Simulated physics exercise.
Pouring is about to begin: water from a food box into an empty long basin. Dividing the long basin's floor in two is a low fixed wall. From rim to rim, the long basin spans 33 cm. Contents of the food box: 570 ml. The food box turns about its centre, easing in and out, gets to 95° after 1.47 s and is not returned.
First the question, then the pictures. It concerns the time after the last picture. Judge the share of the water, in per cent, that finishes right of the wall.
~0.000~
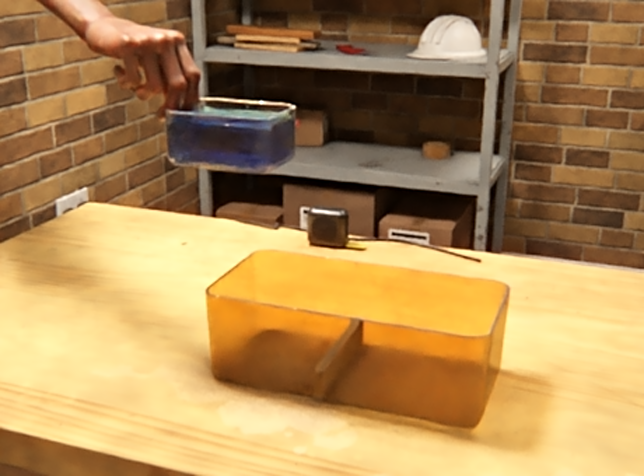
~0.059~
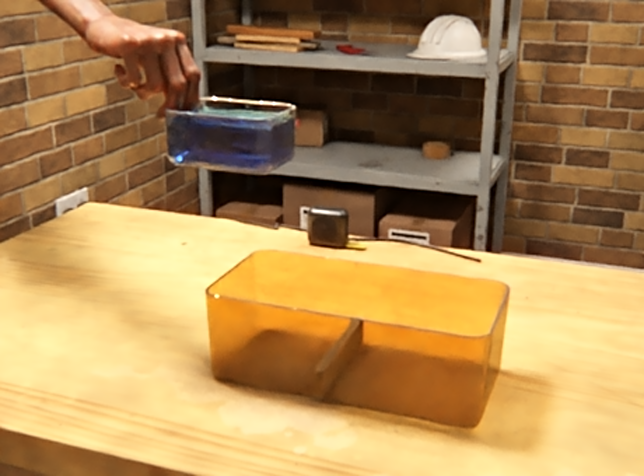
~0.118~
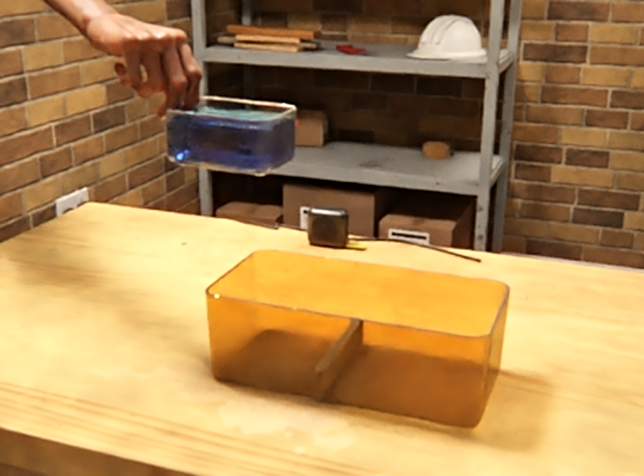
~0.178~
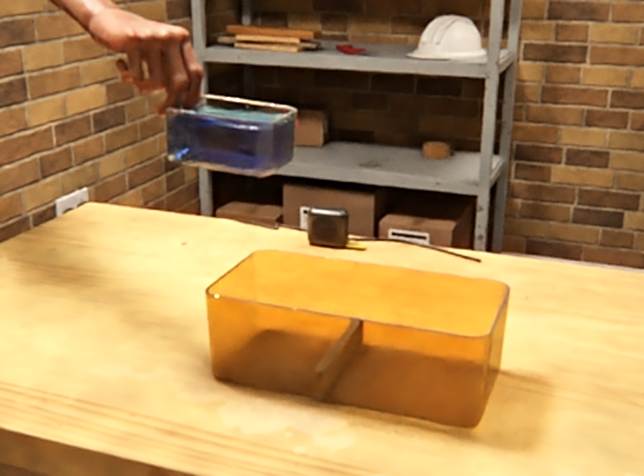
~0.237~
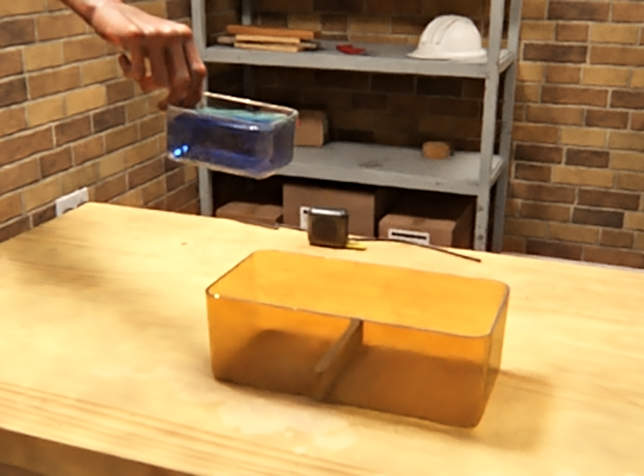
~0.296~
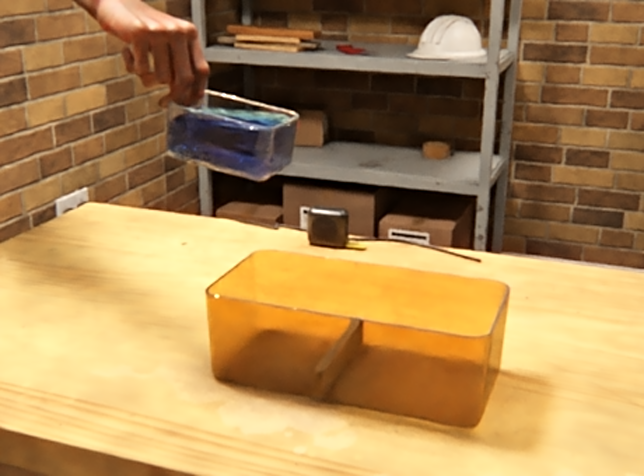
62 percent, roughly.
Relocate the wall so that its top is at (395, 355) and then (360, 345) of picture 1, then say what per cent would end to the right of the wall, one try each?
Respectively close to 10 and 35 %.
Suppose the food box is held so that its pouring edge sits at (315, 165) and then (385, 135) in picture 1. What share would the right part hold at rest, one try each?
It comes to 75 per cent, and then 95 per cent.
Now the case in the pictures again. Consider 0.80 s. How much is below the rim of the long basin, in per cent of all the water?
I reckon close to 16 percent of it.
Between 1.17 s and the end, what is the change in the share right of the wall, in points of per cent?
The share moves up, by some 2 per cent.
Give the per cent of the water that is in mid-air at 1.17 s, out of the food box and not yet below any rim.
Close to 10 in every hundred parts.
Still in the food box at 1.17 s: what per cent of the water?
Roughly 14 percent remains.
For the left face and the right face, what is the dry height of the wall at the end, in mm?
For the left, around 26 mm; for the right, around 22 mm.
After 0.80 s the tilt is 54° and 53 per cent is still to pour, 5 is left of the wall and 10 right of it.
After 1.17 s the tilt is 85° and 13 per cent is still to pour, 17 is left of the wall and 60 right of it.
After 1.55 s the tilt is 95° and 2 per cent is still to pour, 33 is left of the wall and 62 right of it.
After 1.97 s the tilt is 95° and 0 per cent is still to pour, 36 is left of the wall and 62 right of it.
In the end 37 per cent lies left of the wall, 62 right of it and 1 outside.
